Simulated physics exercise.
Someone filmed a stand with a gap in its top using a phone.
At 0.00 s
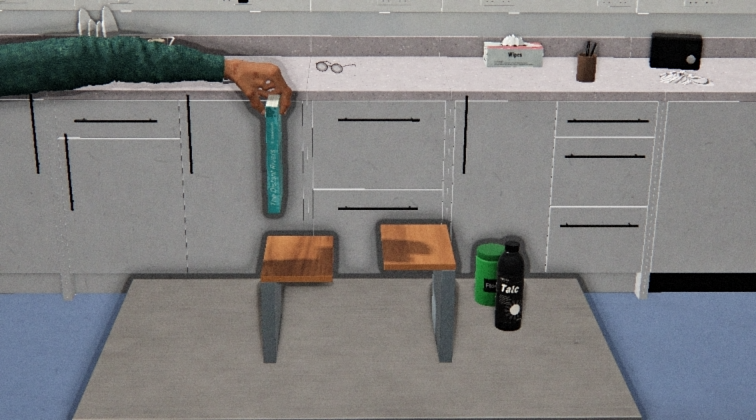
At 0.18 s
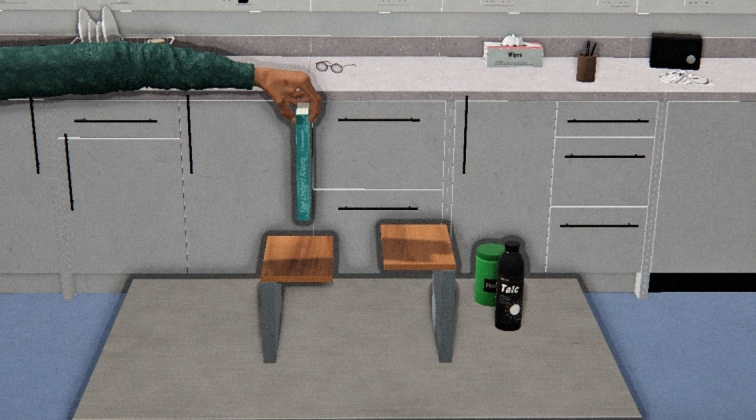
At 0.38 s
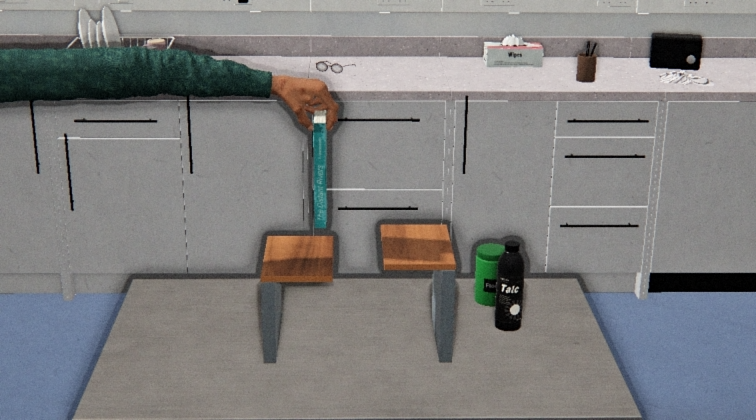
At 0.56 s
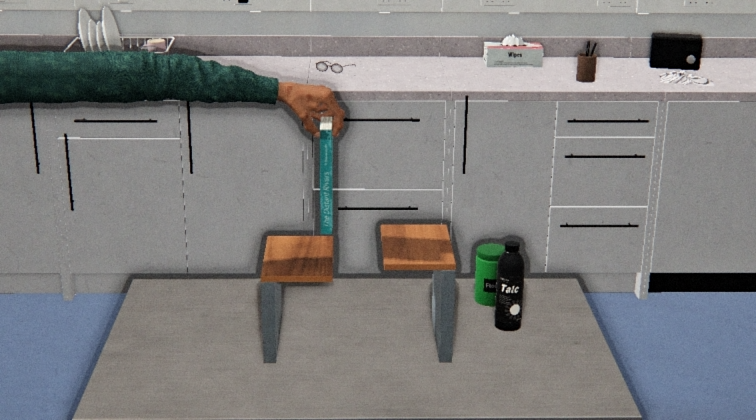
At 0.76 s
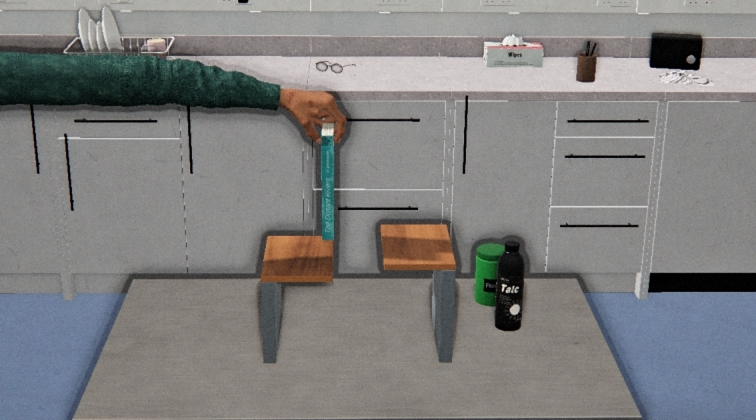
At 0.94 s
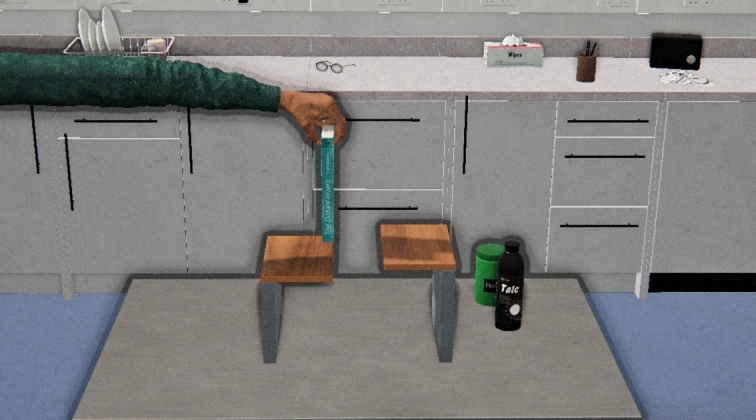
A hand in a green sleeve moving an upright turquoise book rightward and slightly down between two wooden-topped supports, then holding it still.
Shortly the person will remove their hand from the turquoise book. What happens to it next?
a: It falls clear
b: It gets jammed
b, it gets jammed.
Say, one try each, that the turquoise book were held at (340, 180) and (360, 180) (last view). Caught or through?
The first time it makes it through, and the second time it makes it through.
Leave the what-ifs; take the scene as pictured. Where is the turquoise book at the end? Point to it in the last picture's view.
It winds up at roughly (328, 206).
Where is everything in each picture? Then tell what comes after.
In the first frame, being brought over the gap; turquoise book (275, 152); black bottle (510, 285).
In the second frame, being brought over the gap; turquoise book (304, 159); black bottle (510, 285).
In the third frame, being brought over the gap; turquoise book (321, 167); black bottle (510, 285).
In the fourth frame, being brought over the gap; turquoise book (327, 173); black bottle (510, 285).
In the fifth frame, held still over the gap; turquoise book (328, 179); black bottle (510, 285).
In the sixth frame, held still over the gap; turquoise book (328, 181); black bottle (510, 285).
By 1.04 s, things are still on the move.
By 1.14 s, turquoise book moved a little near (328, 204).
By 1.44 s, turquoise book resting near (330, 205).
When it is over (1.9 s), moved from the start, turquoise book; the other 2 as before. End places, in pixels of the last picture, turquoise book near (328, 206). The book stays on top.
